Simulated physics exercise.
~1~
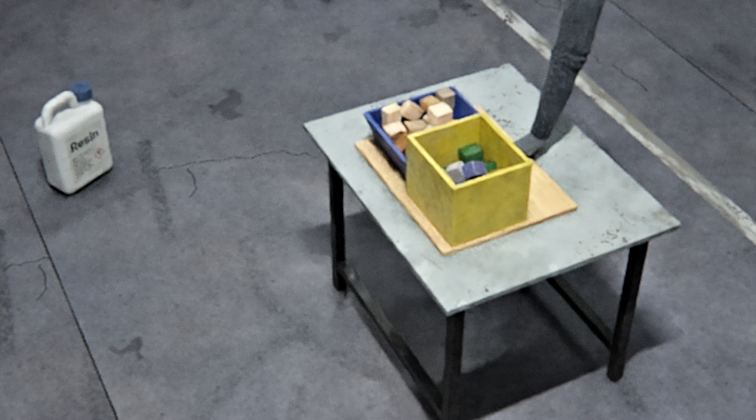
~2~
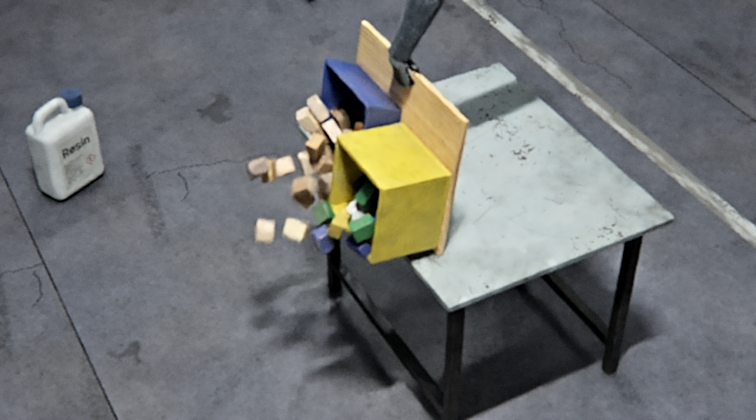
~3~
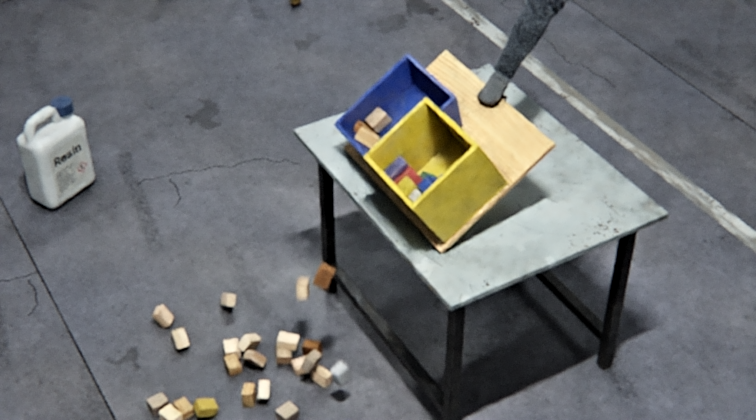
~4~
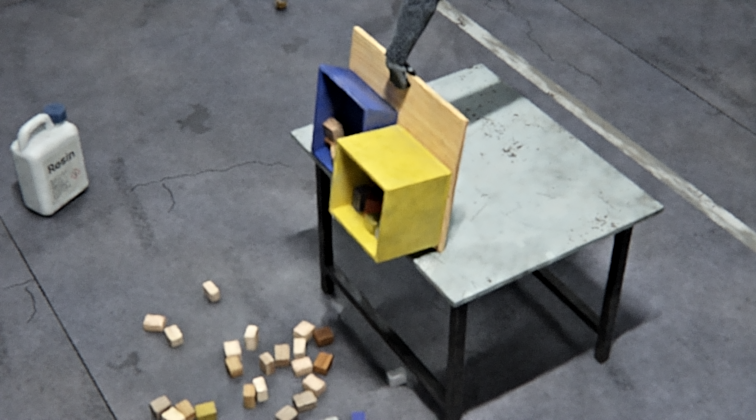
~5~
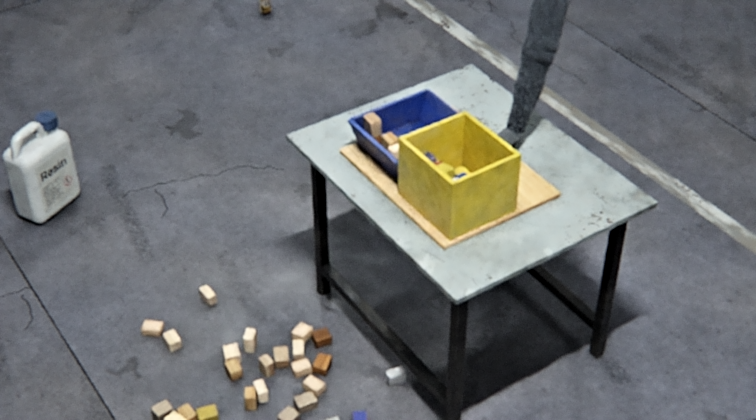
A yellow basket of colourful bricks and a blue one of wooden blocks sit fixed to a board on a grey-green table, seen from above on a cracked concrete floor, with a white jug at left. A dark arm tips the board steeply over its left edge, and blocks pour from both baskets. The board drops partway back, revealing blocks scattered across the floor, then rises steeply again with little more falling. Finally it settles flat, the blue basket nearly empty and the yellow one still holding some bricks.
